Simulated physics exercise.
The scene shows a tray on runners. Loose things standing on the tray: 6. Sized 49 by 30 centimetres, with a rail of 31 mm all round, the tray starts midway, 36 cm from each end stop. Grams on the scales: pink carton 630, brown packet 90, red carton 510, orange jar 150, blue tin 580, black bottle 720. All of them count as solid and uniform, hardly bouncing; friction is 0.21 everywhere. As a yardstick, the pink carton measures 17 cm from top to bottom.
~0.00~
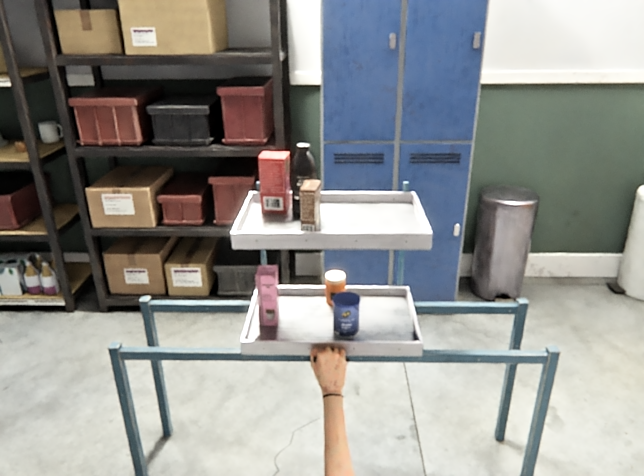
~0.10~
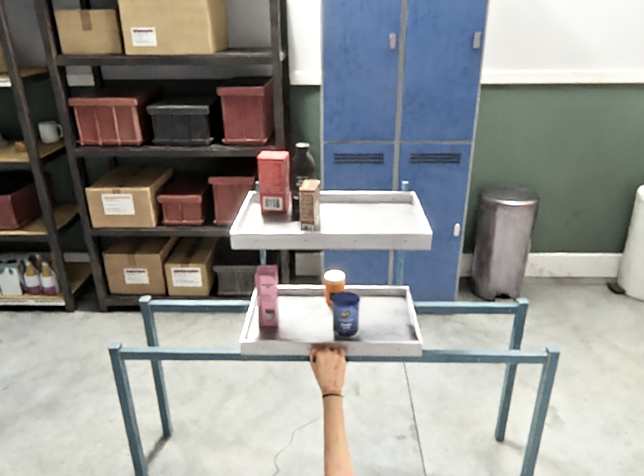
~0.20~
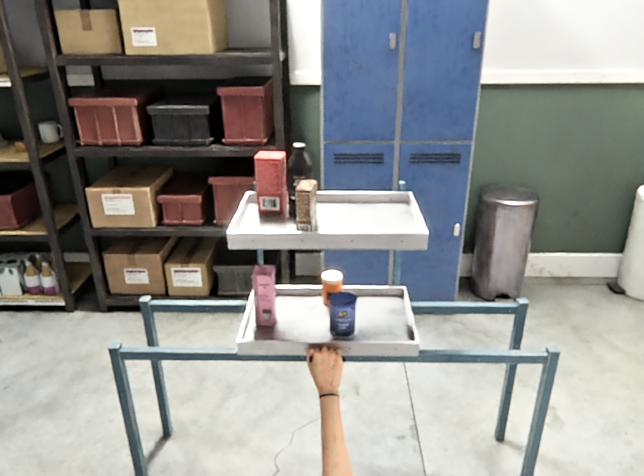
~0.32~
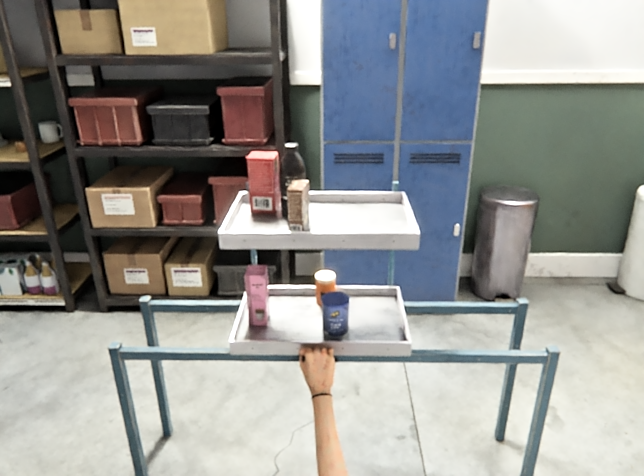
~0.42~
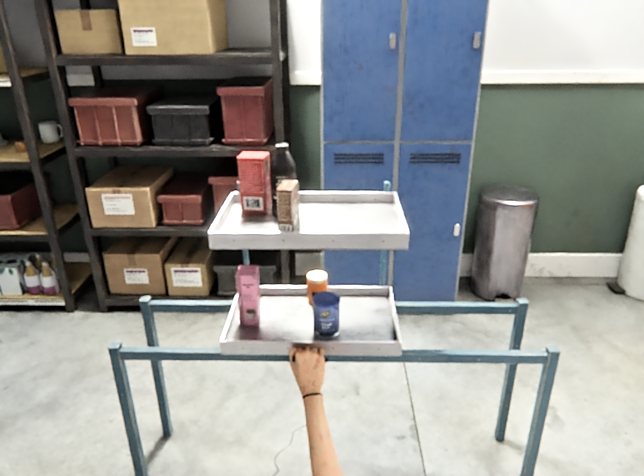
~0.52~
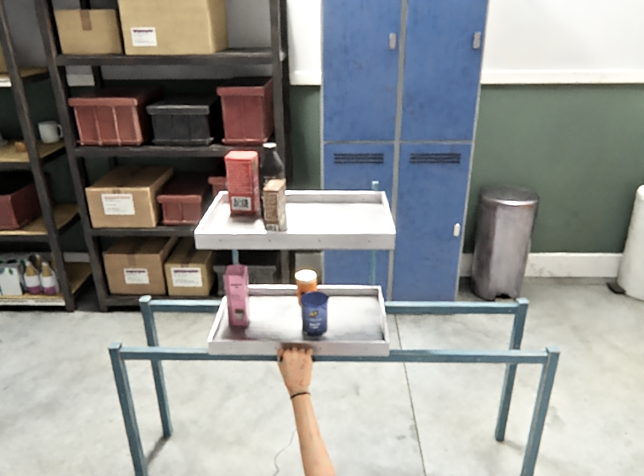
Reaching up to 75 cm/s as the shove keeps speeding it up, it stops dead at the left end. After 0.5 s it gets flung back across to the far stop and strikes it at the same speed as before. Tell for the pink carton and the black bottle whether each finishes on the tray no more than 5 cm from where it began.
In order: The pink carton most likely drifts away. The black bottle most likely drifts away.
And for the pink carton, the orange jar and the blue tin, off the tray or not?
Pink carton: Goes out of bounds; orange jar: Stays in bounds; blue tin: Stays in bounds.
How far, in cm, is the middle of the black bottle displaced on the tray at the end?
I'd put it at about 9 centimetres.
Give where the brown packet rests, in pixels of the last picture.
Near (480, 224).
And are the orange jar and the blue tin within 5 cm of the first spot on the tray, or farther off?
As for the orange jar, it remains where it was, and the blue tin remains where it was.
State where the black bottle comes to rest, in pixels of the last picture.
It comes to a stop close to (465, 181).
After 1.12 s, tray 36 cm left; pink carton leaning 22° near (135, 293); black bottle leaning 8° near (156, 179); brown packet slid 8 cm.
After 1.82 s, tray 34 cm left; pink carton now off the tray; black bottle slid 4 cm near (172, 181); brown packet slid 13 cm.
After 3.12 s, tray 16 cm right; black bottle slid 4 cm near (348, 181); brown packet slid 13 cm; blue tin slid 13 cm.
After 3.52 s, tray 36 cm right; black bottle slid 3 cm near (444, 181); brown packet slid 6 cm; blue tin slid 6 cm.
At rest (4.5 s), off the tray, pink carton; tipped over on the tray, brown packet; not toppled but over 5 cm from the start, red carton and black bottle; the other 2 in place, give or take 5 cm. In the last view, pink carton near (149, 453), black bottle near (465, 181).
